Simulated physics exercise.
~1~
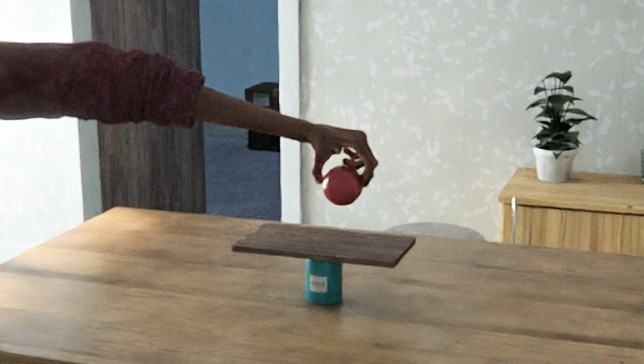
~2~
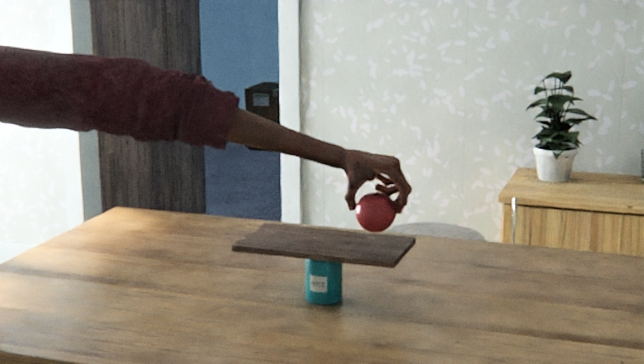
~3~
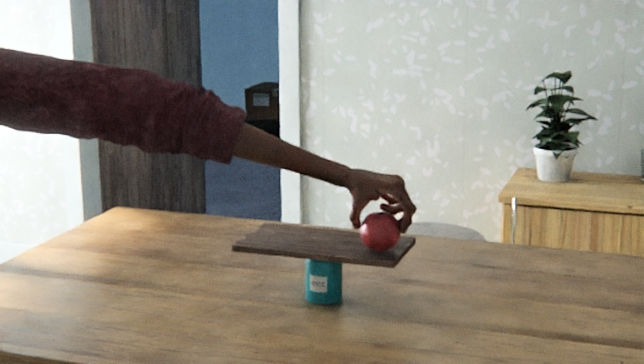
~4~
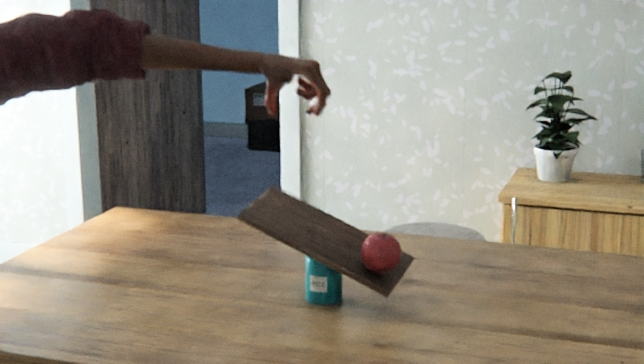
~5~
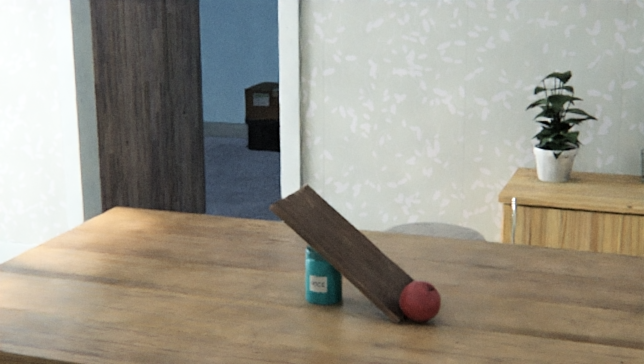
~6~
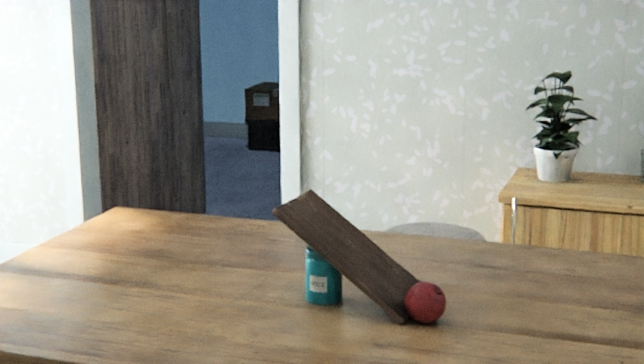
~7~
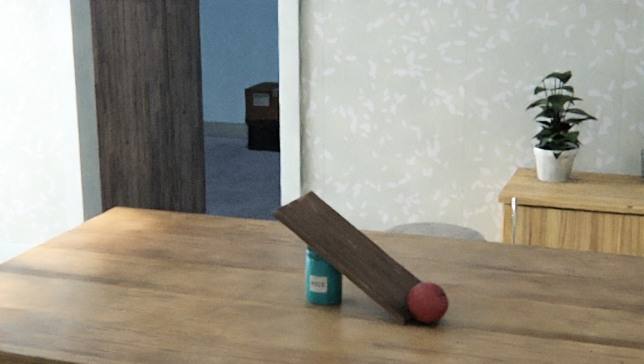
On a wooden table, a hand setting a red apple on a board's right side, the board tipping off-balance against a turquoise jar.
